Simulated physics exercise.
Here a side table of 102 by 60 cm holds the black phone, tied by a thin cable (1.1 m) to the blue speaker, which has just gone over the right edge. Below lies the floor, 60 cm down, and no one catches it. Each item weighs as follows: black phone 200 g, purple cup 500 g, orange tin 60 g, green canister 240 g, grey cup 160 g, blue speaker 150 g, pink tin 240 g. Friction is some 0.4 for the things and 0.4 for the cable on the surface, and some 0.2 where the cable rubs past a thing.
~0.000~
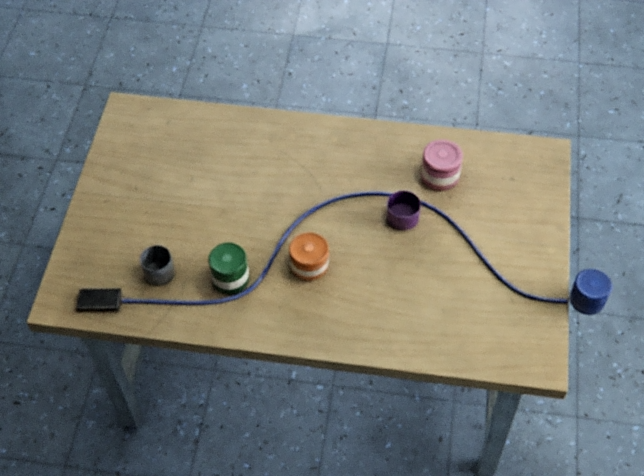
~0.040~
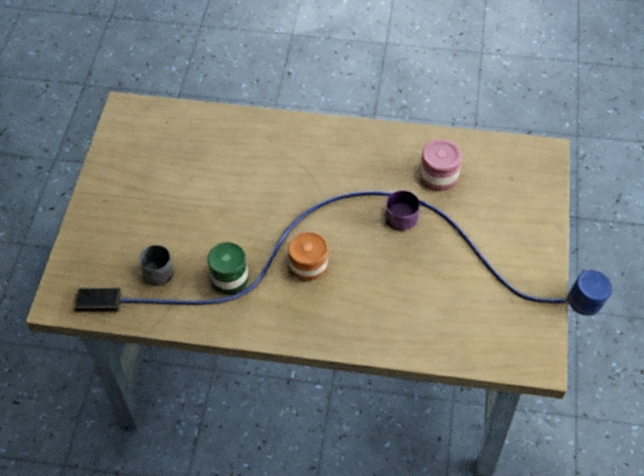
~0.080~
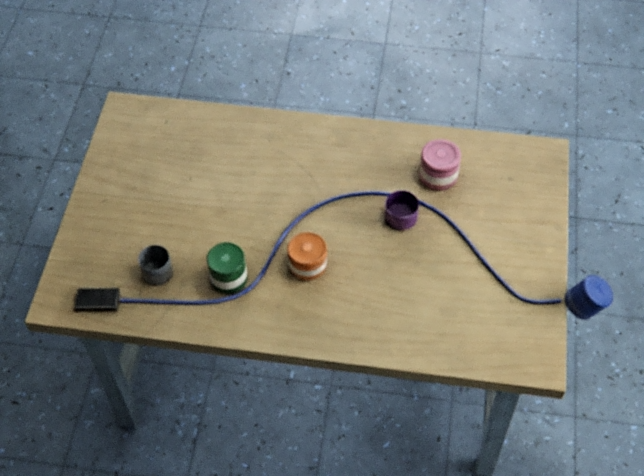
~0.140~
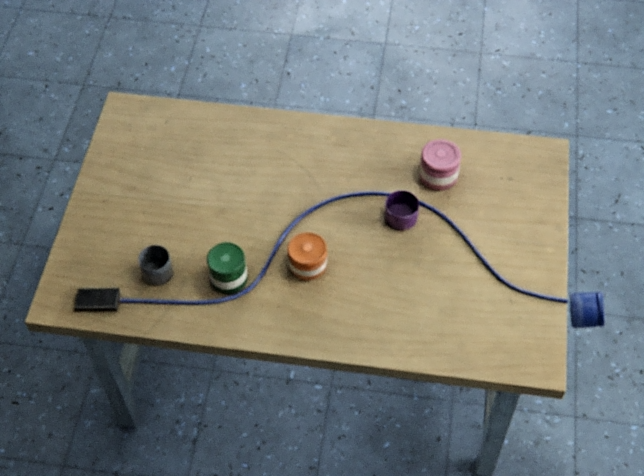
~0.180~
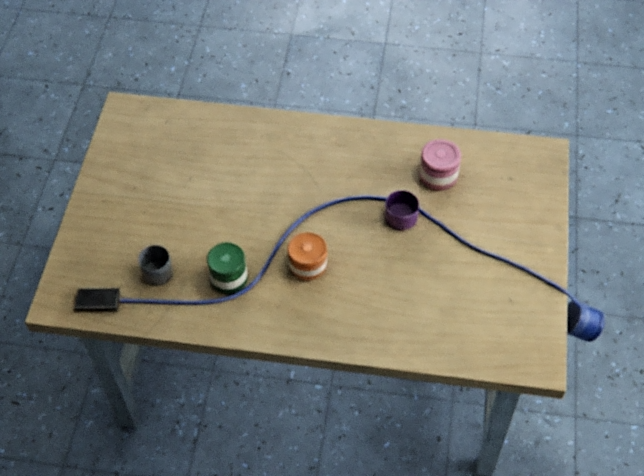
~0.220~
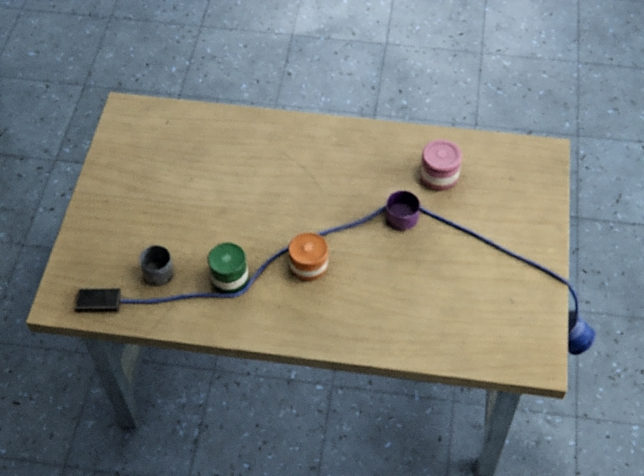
A wooden table holding cups and tins as a blue speaker tips and drops past the right edge, pulling its cable straighter.
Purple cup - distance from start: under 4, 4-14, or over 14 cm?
Under 4 cm.
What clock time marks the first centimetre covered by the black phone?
Estimate for the black phone: Near 0.30 seconds.
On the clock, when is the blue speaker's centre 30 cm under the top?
Reply: Never.
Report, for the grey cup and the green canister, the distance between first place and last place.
For the grey cup it's 0 cm, while the green canister comes to 0 cm.
At 0.5 s, the cable's tail end at (132, 300); blue speaker over the edge, orange tin 3 cm off its start, black phone 2 cm off its start.
At 0.7 s, the cable's tail end at (134, 300); blue speaker over the edge, orange tin 3 cm off its start, black phone 2 cm off its start.
At 1.0 s, the cable's tail end at (134, 300); blue speaker over the edge, orange tin 3 cm off its start at (316, 257), black phone 2 cm off its start at (110, 297).
At 1.2 s, the cable's tail end at (134, 300); blue speaker over the edge, orange tin 3 cm off its start, black phone 2 cm off its start.
At 2.4 s, the cable's tail end at (134, 300); purple cup 0 cm off its start at (404, 205), blue speaker over the edge, orange tin 3 cm off its start at (316, 257), black phone 2 cm off its start at (110, 297).
